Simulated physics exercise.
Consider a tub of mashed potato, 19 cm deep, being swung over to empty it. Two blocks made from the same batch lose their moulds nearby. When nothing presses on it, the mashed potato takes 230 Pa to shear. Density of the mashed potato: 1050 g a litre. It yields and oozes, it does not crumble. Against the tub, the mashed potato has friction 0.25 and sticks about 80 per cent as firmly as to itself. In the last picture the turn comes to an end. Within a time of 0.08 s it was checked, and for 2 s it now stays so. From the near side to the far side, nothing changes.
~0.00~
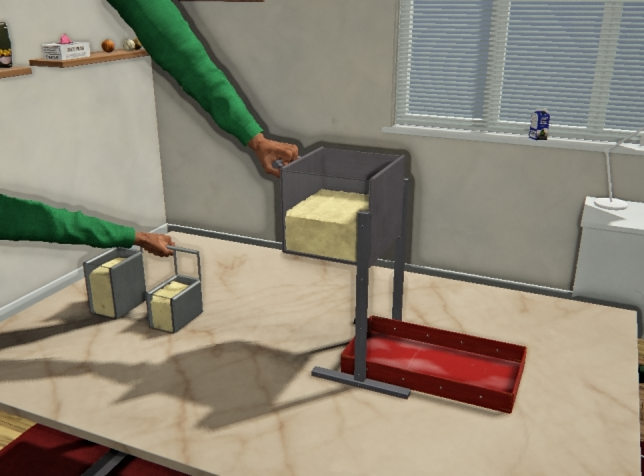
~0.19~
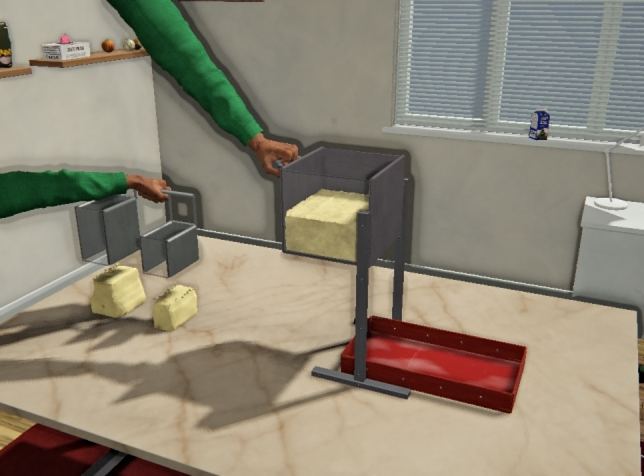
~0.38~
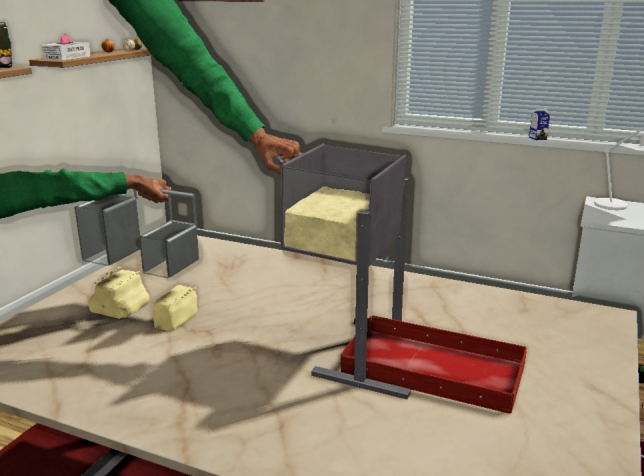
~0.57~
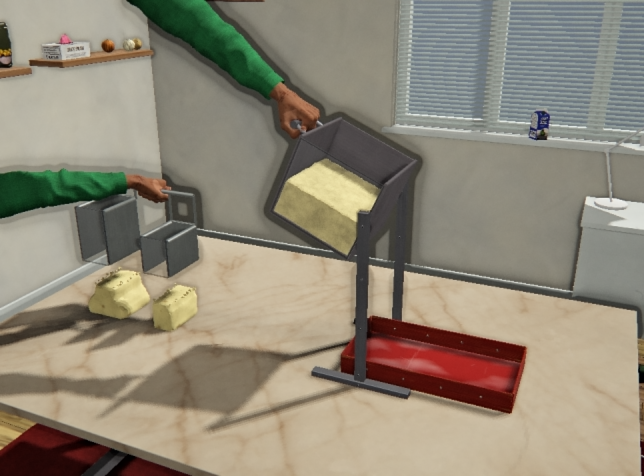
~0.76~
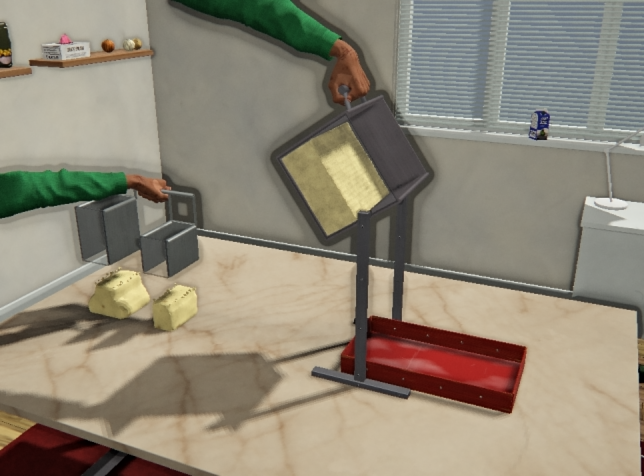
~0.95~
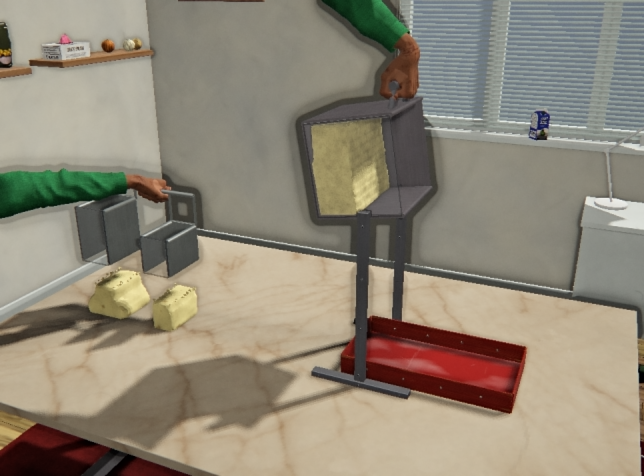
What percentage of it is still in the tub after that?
About 100 %.
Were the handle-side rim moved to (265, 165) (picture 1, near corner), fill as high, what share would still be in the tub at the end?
80 %, roughly.
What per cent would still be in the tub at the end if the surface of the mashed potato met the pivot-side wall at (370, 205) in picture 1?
I'd put it close to 70 in a hundred.
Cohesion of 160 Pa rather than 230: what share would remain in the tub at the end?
Then roughly 90 %.
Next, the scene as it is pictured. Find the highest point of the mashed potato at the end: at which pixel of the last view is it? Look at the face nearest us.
Around (344, 162).
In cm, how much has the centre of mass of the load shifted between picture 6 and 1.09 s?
Looks like around 3 cm to me.
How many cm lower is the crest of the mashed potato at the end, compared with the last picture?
7 cm.
By 1.09 s, the tub is at 81 degrees and holds 100 %.
By 1.26 s, the tub is at 81 degrees and holds 100 %.
By 1.43 s, the tub is at 81 degrees and holds 100 %.
By 1.60 s, the tub is at 81 degrees and holds 100 %.
By 2.95 s, at the end, the tub is at 81 degrees and holds 100 %.
